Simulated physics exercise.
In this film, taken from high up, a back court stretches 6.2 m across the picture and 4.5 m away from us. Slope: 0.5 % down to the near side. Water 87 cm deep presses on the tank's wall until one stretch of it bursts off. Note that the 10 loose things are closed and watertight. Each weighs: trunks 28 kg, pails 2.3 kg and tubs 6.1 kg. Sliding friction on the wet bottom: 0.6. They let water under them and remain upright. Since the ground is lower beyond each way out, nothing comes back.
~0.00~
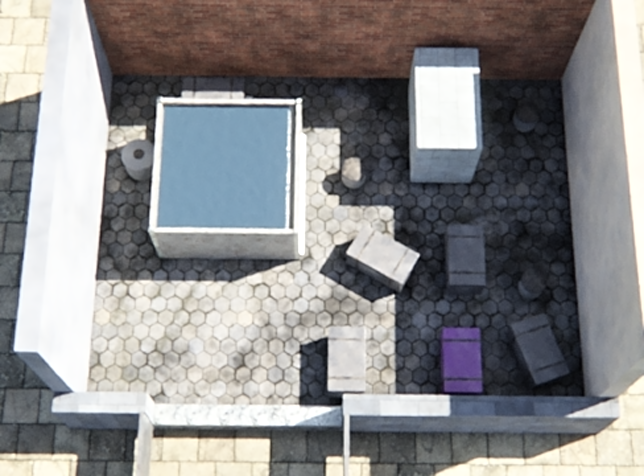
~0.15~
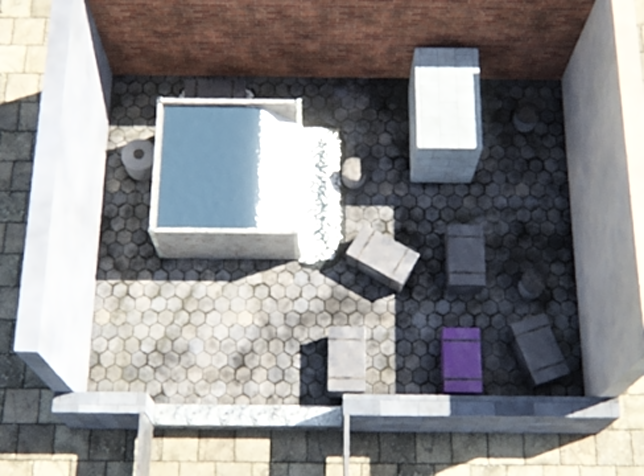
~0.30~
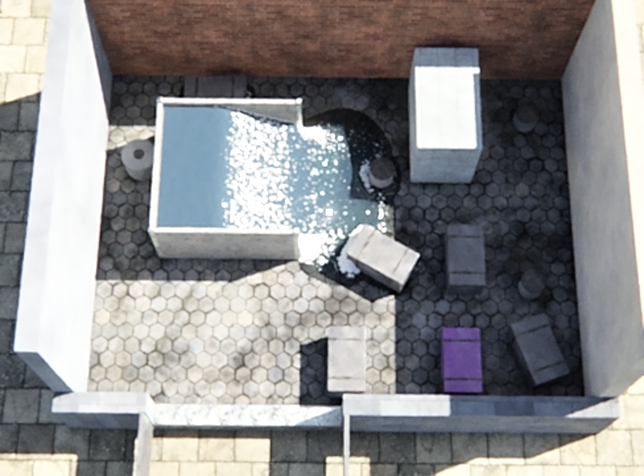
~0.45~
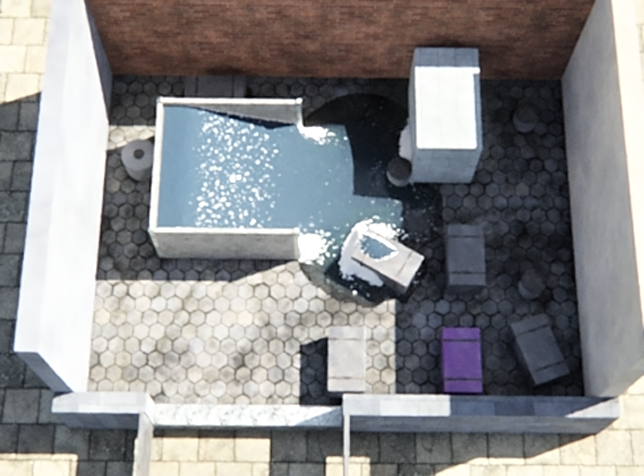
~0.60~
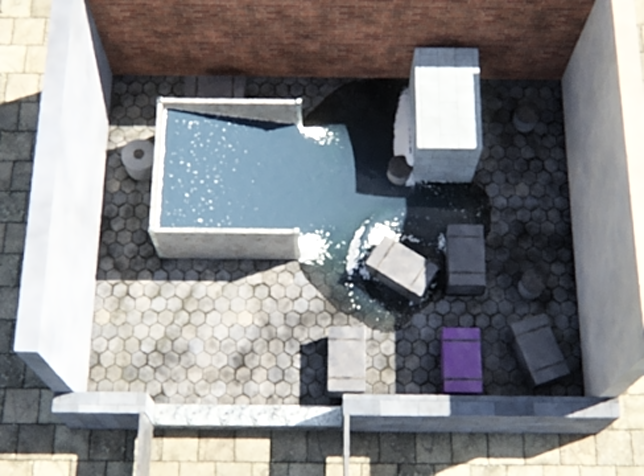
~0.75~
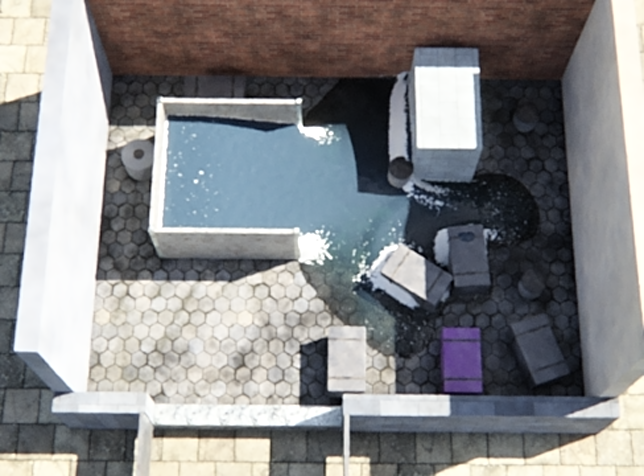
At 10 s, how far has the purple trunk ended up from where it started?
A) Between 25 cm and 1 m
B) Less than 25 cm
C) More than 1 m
(C) More than 1 m.
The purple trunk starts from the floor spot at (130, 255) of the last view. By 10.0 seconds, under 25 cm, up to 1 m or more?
I'd say it lands far off.
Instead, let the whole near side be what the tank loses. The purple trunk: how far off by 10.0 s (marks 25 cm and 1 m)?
Outcome for the purple trunk: It edges some way.
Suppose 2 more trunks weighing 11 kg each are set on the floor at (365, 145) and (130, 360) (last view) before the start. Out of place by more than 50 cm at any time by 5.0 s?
One by one: Beyond it, then within it.
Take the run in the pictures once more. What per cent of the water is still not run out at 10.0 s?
Close to 82 in a hundred parts remain.
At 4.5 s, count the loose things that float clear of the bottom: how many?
At that moment 9.
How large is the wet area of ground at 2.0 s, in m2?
At that time the wet patch spans about 18 m2.
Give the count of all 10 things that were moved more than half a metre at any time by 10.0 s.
Result: 10.
After 2.0 s the purple trunk is near (496, 363), 0.4 m from its start, afloat; 0 of 10 are out; 6 afloat.
After 4.5 s the purple trunk is near (317, 335), 1.8 m from its start, afloat; 0 of 10 are out; 9 afloat.
After 7.0 s the purple trunk is near (164, 342), 3.6 m from its start, afloat; 0 of 10 are out; 10 afloat.
After 10.0 s the purple trunk is near (161, 365), 3.6 m from its start, afloat; 0 of 10 are out; 10 afloat.
